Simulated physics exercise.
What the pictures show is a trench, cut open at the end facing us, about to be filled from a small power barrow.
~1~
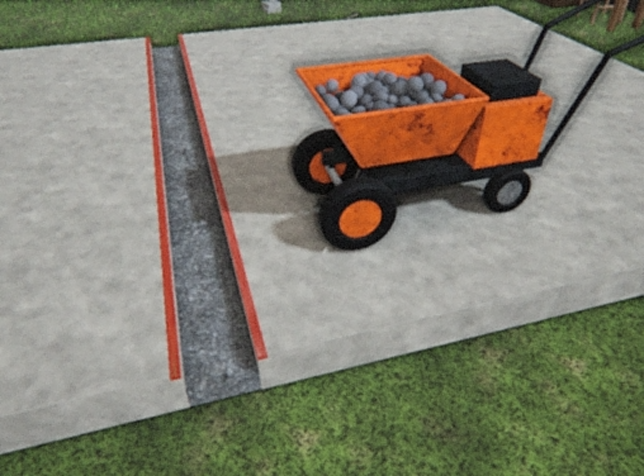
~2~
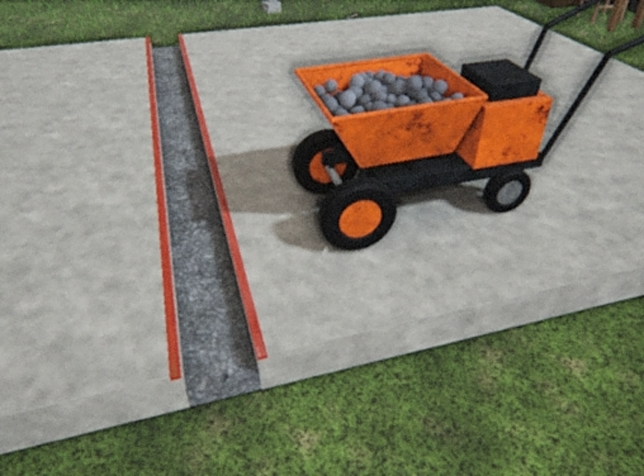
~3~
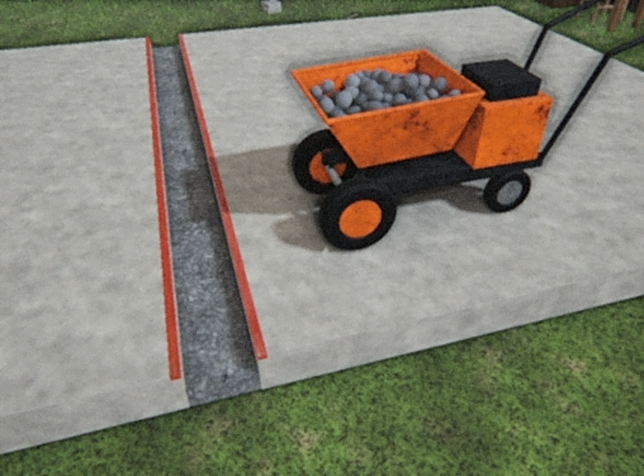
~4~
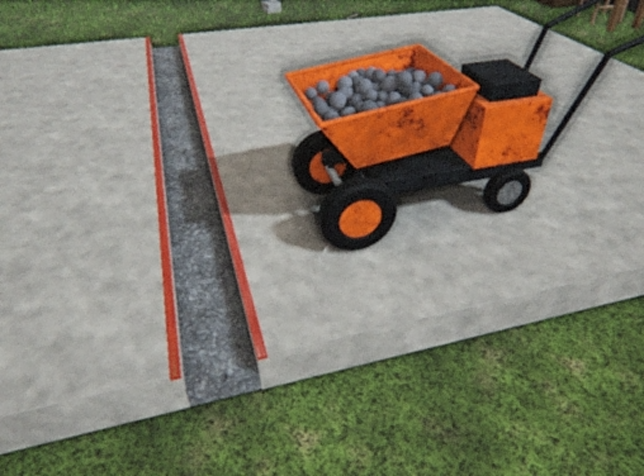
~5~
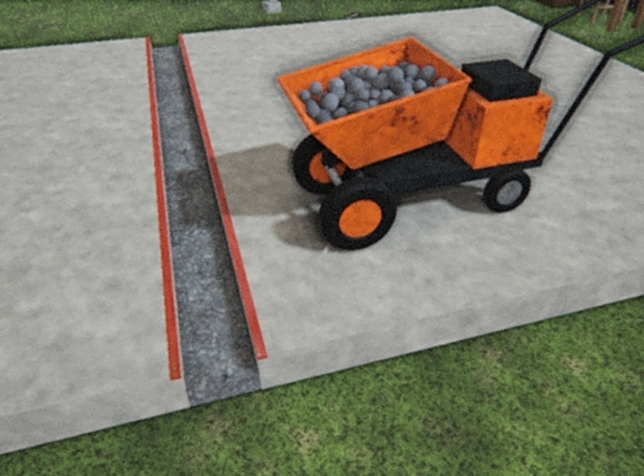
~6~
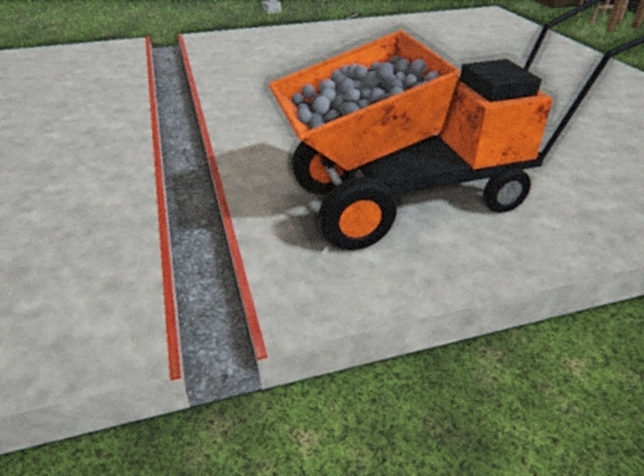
To begin with, an orange power barrow loaded with round grey cobbles stands on a concrete slab, its skip level, to the right of a shallow, red-edged trench. The skip then tilts gradually toward the trench, its left lip dipping until it is clearly tipped, while the wheels stay still.
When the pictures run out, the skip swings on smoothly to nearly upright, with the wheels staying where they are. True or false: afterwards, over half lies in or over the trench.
True.
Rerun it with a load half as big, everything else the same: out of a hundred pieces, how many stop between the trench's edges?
It comes to some 100 per cent.
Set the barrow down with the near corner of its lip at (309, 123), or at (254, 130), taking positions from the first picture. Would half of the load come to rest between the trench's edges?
A majority, then a minority.
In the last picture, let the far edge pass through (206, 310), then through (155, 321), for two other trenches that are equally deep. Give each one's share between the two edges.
The first try comes out at 40 percent and the second at 80 percent.
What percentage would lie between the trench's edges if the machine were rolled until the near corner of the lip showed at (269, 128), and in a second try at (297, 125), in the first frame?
Close to 40 in a hundred, and close to 70 in a hundred.
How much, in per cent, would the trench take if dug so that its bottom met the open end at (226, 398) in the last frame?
The share comes out near 90 percent.
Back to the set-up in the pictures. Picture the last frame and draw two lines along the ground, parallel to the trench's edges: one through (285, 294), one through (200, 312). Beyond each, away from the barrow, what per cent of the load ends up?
The first comes to 90 %, the second to 30 %.
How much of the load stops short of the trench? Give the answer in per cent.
Roughly 10 in a hundred.
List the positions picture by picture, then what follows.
Lip of the skip at (333, 120), level; top of the load at (400, 88), round cobbles; first edge of the trench at (248, 301); far edge at (170, 317), the trench over half as wide as the skip, and shallow for its width, in the first frame.
Lip of the skip at (331, 120), level; top of the load at (399, 88), in the second frame.
Lip of the skip at (327, 122), tipped barely; top of the load at (395, 86), in the third frame.
Lip of the skip at (320, 126), tipped a little; top of the load at (389, 84), in the fourth frame.
Lip of the skip at (311, 131), tipped a little; top of the load at (397, 83), in the fifth frame.
Lip of the skip at (301, 137), tipped clearly; top of the load at (387, 80); first edge of the trench at (248, 301); far edge at (170, 317), in the sixth frame.
Soon, skip tipped steeply; all in the skip.
A while on, skip tipped right over; most in the skip; a stray few short of the trench; a small part in or heaped over the trench; a stray few falling.
Towards the end, skip tipped right over; about a quarter in the skip; a small part short of the trench; about two thirds in or heaped over the trench; a small part beyond it.
Finally, skip tipped right over; a small part in the skip; a small part short of the trench; about two thirds in or heaped over the trench; a small part beyond it.
